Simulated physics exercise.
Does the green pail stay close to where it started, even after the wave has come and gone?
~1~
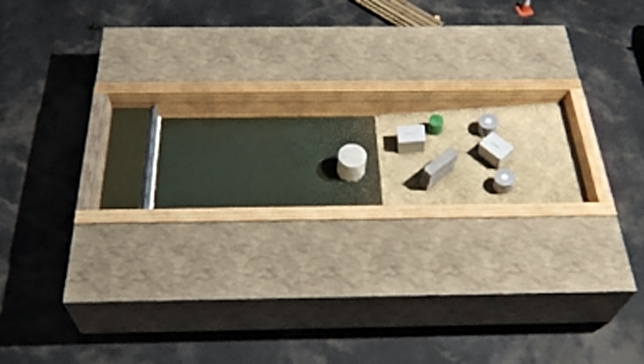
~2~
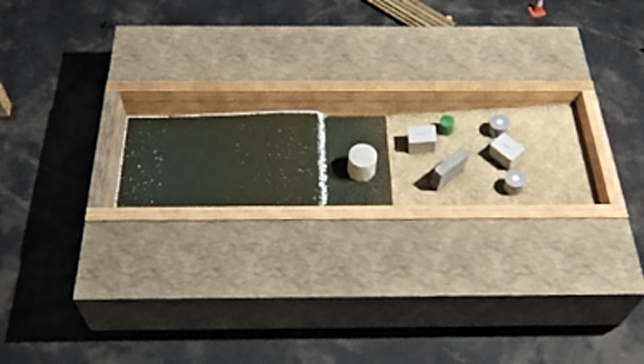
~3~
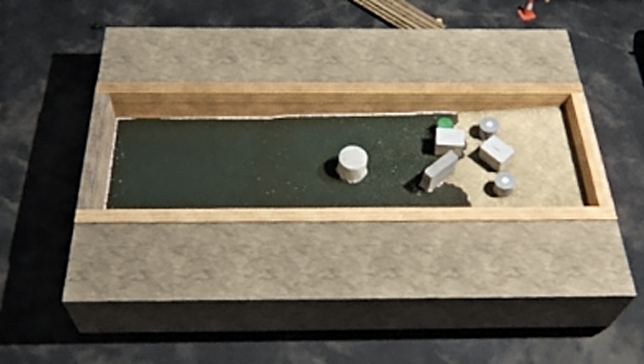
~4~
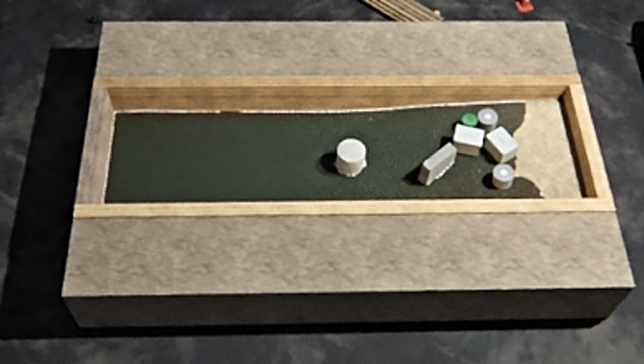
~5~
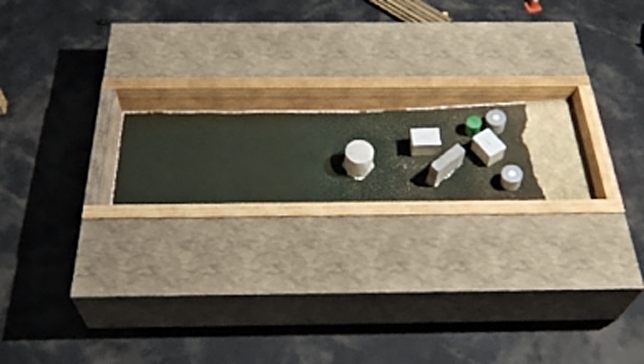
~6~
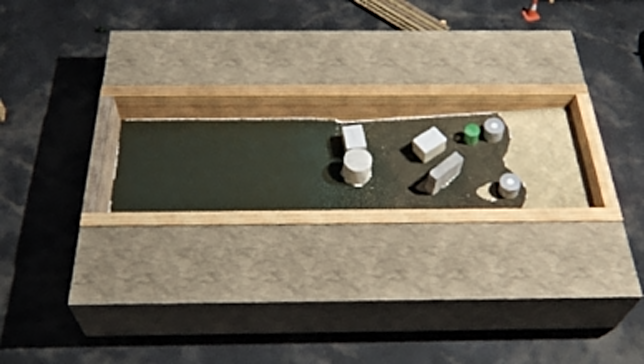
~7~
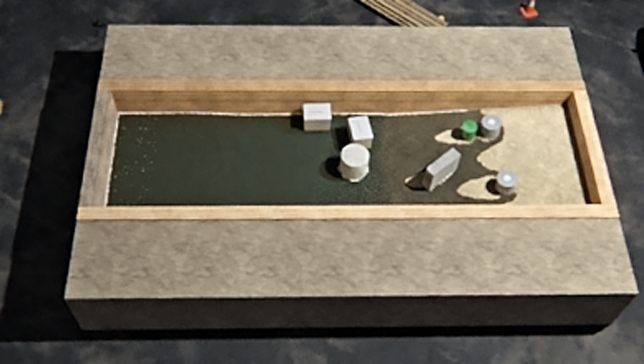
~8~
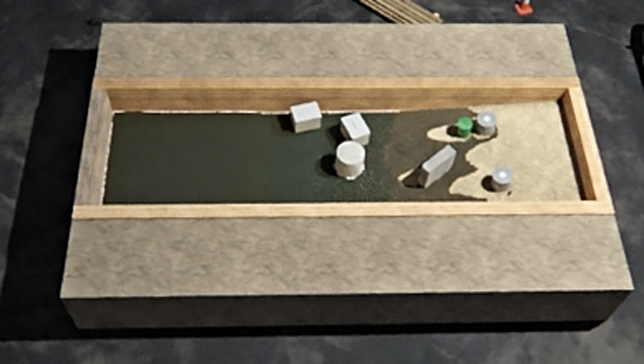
Yes, it stays fairly close. It slides only a little to the right and ends up beside one of the round tubs.
